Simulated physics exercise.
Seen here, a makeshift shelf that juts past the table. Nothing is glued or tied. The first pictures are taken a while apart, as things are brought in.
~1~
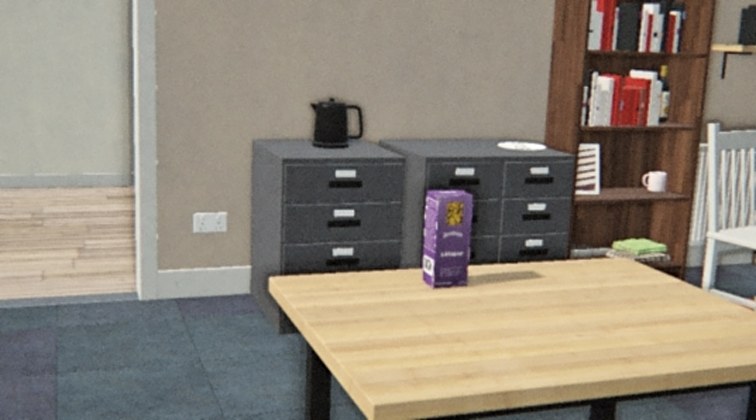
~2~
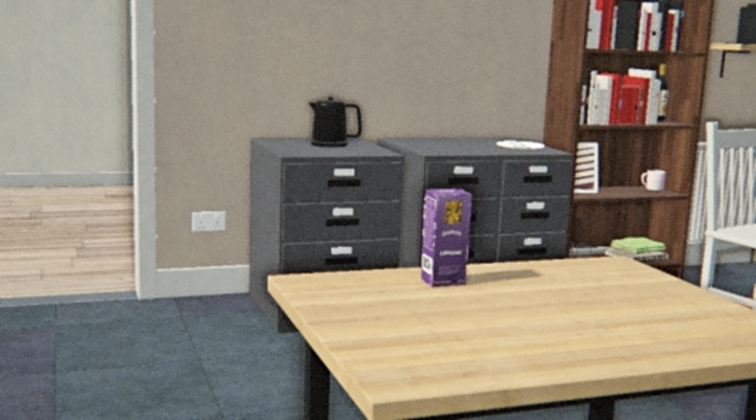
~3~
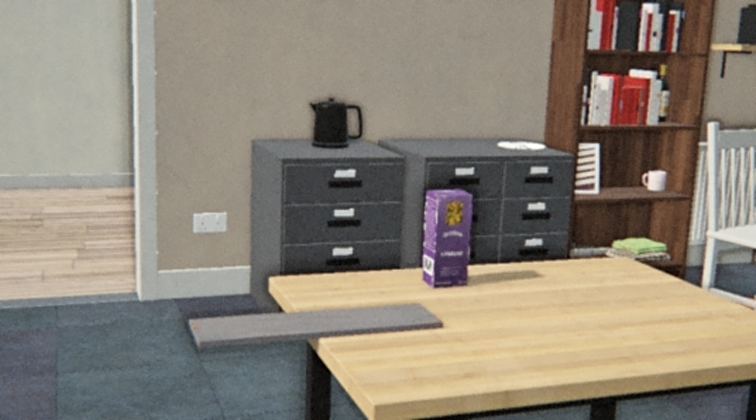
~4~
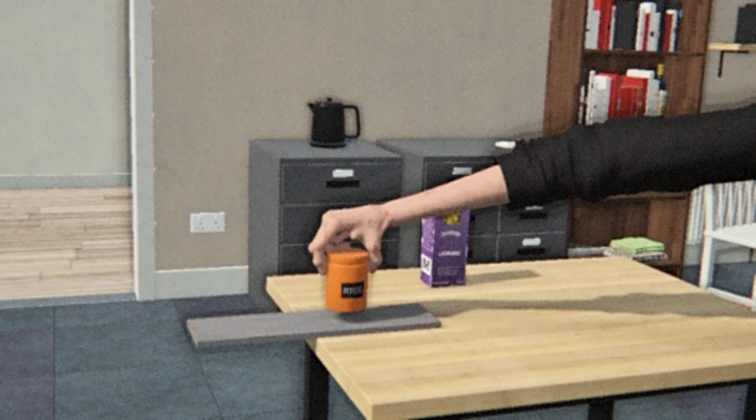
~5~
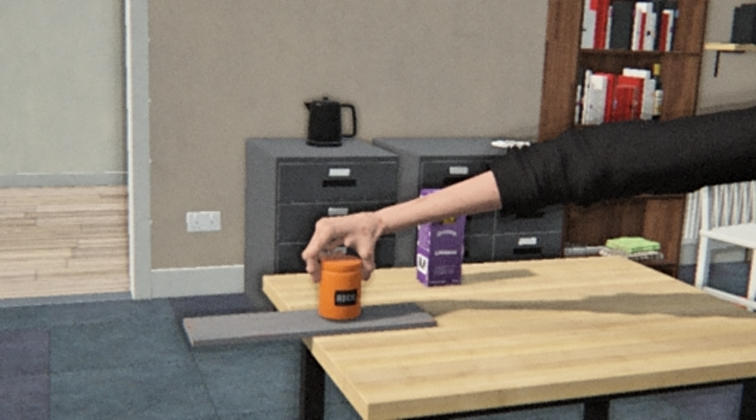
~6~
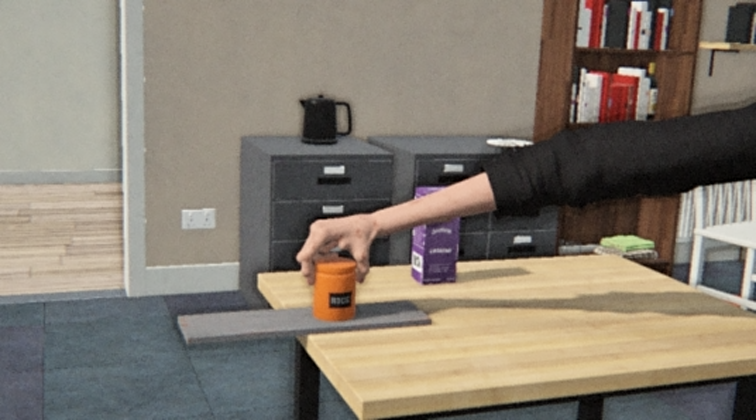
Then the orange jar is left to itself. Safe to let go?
The board keeps its balance.
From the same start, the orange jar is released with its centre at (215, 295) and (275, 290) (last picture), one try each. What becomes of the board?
In the first case it goes over; in the second case it goes over.
Then, 0.50 s after the last picture, nothing has stirred.
Then, 1.30 s after the last picture, orange jar resting near (335, 289).
At rest, all 3 in place. Seen from the same camera at the end, orange jar near (335, 289). The board stays on the table.
